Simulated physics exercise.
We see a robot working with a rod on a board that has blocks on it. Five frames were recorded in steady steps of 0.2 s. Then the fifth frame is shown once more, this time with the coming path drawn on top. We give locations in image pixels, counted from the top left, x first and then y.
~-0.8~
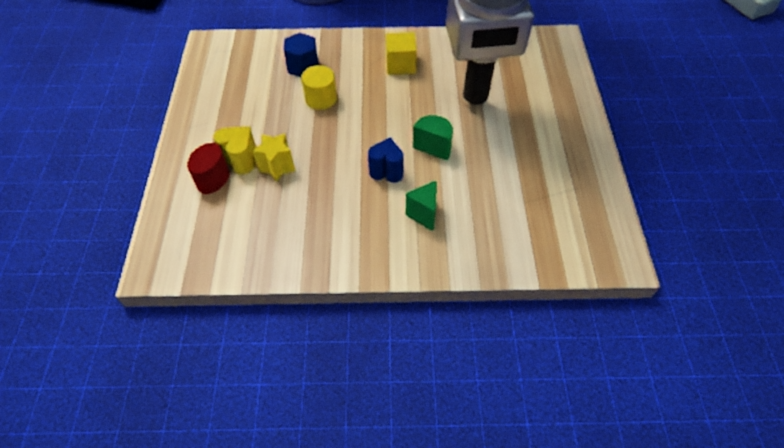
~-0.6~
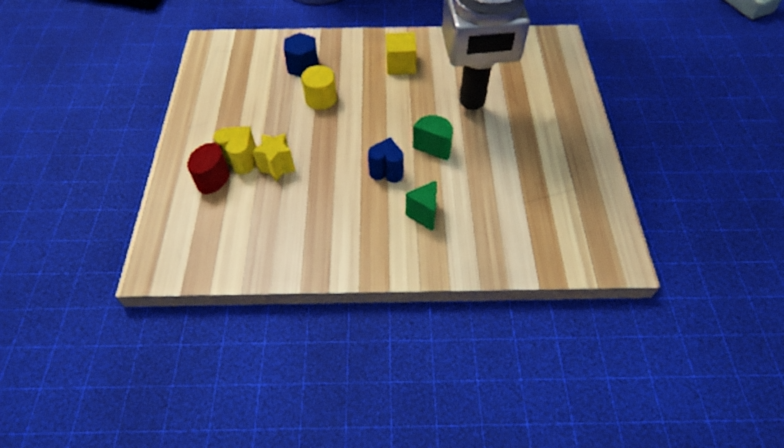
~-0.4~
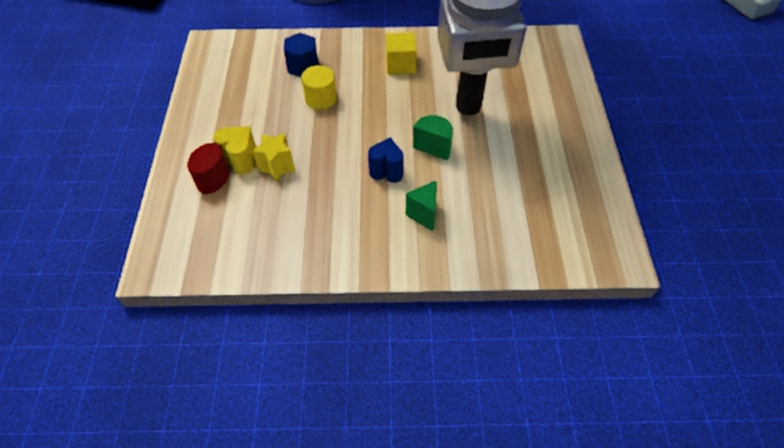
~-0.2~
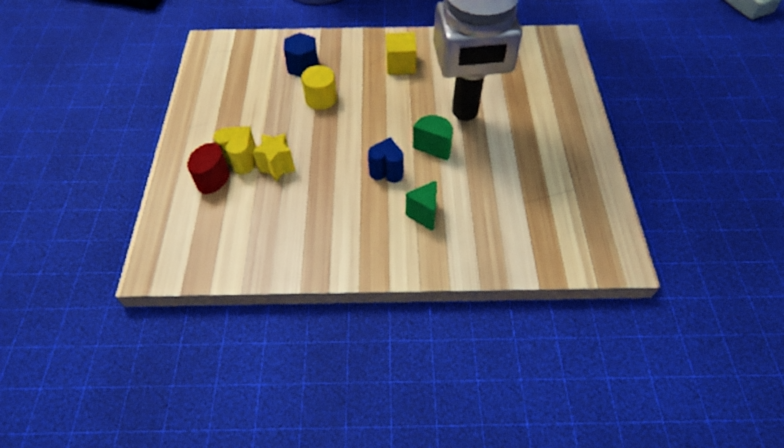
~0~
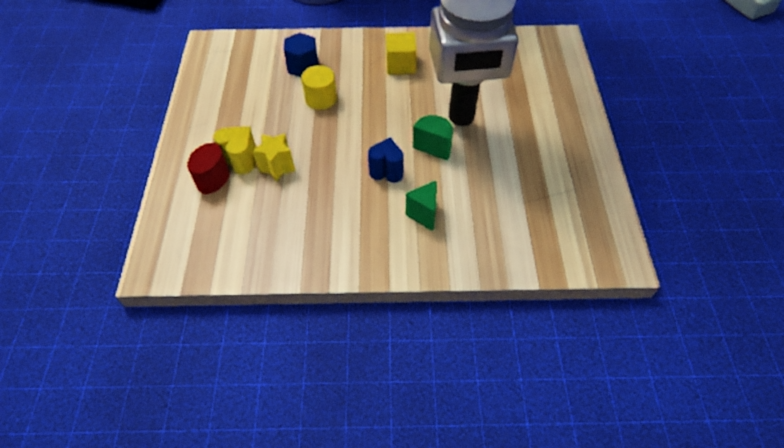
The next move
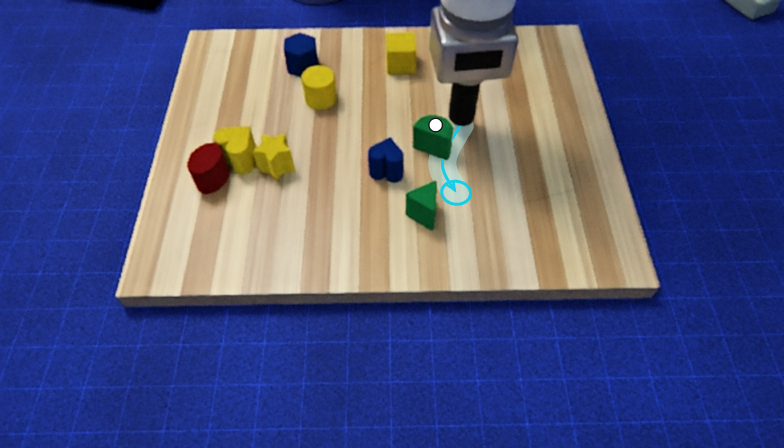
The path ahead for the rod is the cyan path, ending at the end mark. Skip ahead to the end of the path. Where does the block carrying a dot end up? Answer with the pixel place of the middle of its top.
Put as a pixel place, it's (415, 140).
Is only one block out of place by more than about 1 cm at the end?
Yes, I think so.
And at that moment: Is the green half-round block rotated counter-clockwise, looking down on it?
Short answer: No.
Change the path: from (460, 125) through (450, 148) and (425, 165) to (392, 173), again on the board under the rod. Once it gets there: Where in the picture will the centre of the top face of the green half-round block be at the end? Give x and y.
The centre of its top face lies at (363, 151).
Path on the board, from (460, 125) by way of (448, 146) and (443, 169) to (456, 193); the dot is on the green half-round block.
The first path, step by step. One third of the way, rod (449, 138); green half-round block (424, 133), turned 25° clockwise.
Two thirds of the way, rod (444, 161); green half-round block (415, 140), turned 60° clockwise.
At the end, rod (457, 185); green triangular piece in place; green half-round block (415, 140), turned 60° clockwise.
